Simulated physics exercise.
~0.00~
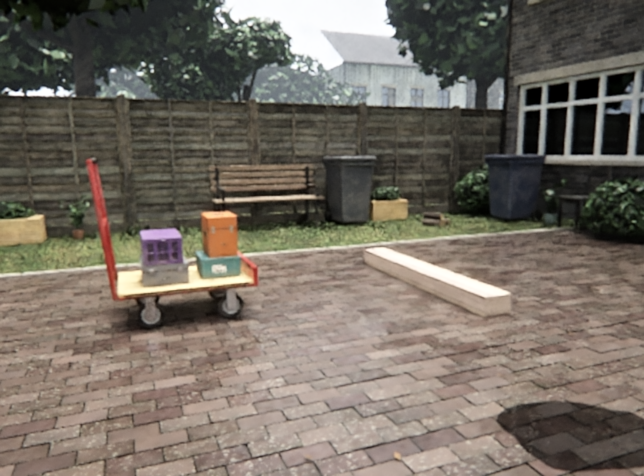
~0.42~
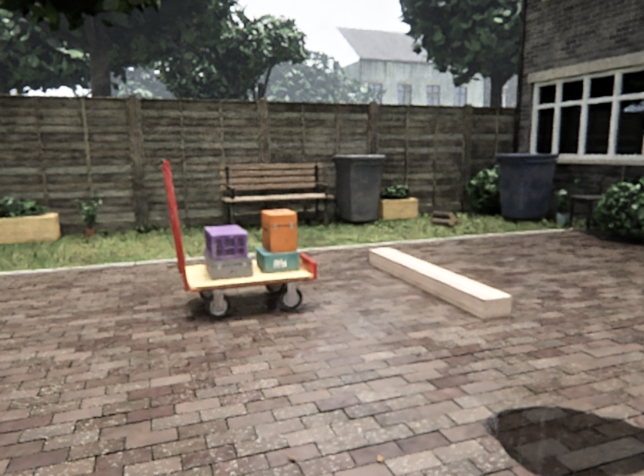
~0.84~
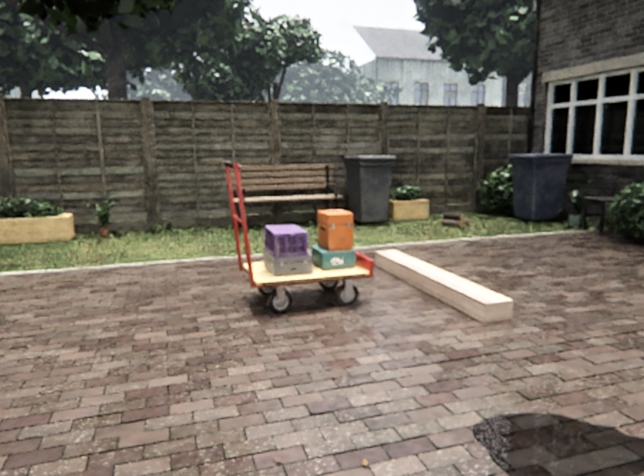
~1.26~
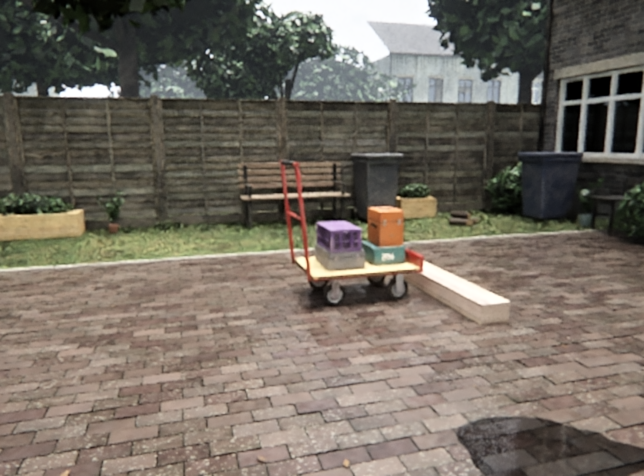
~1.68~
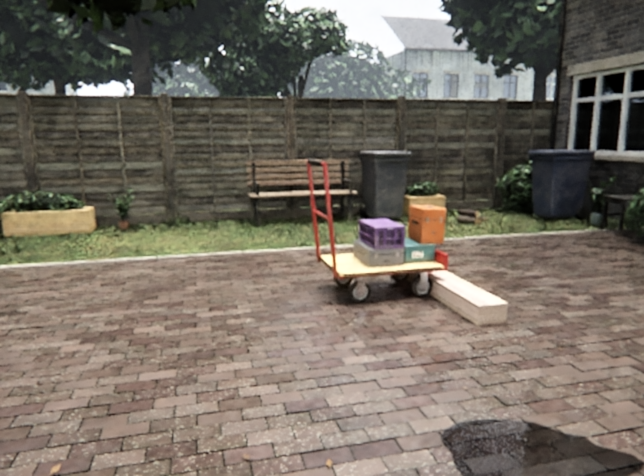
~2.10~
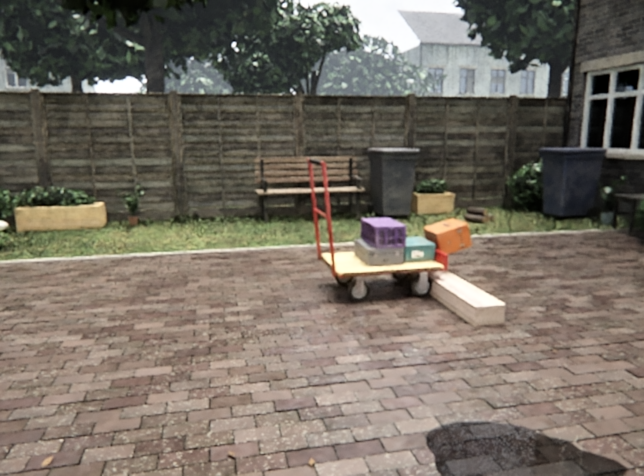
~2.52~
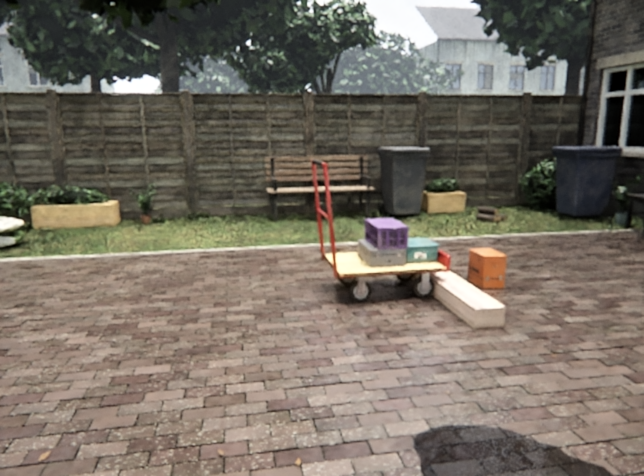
In a brick-paved yard, a red-handled trolley carrying four boxes rolled right until it stopped against a low pale step, and the orange box tipped off the front, landing beyond the step while the purple, grey and teal ones stayed aboard.
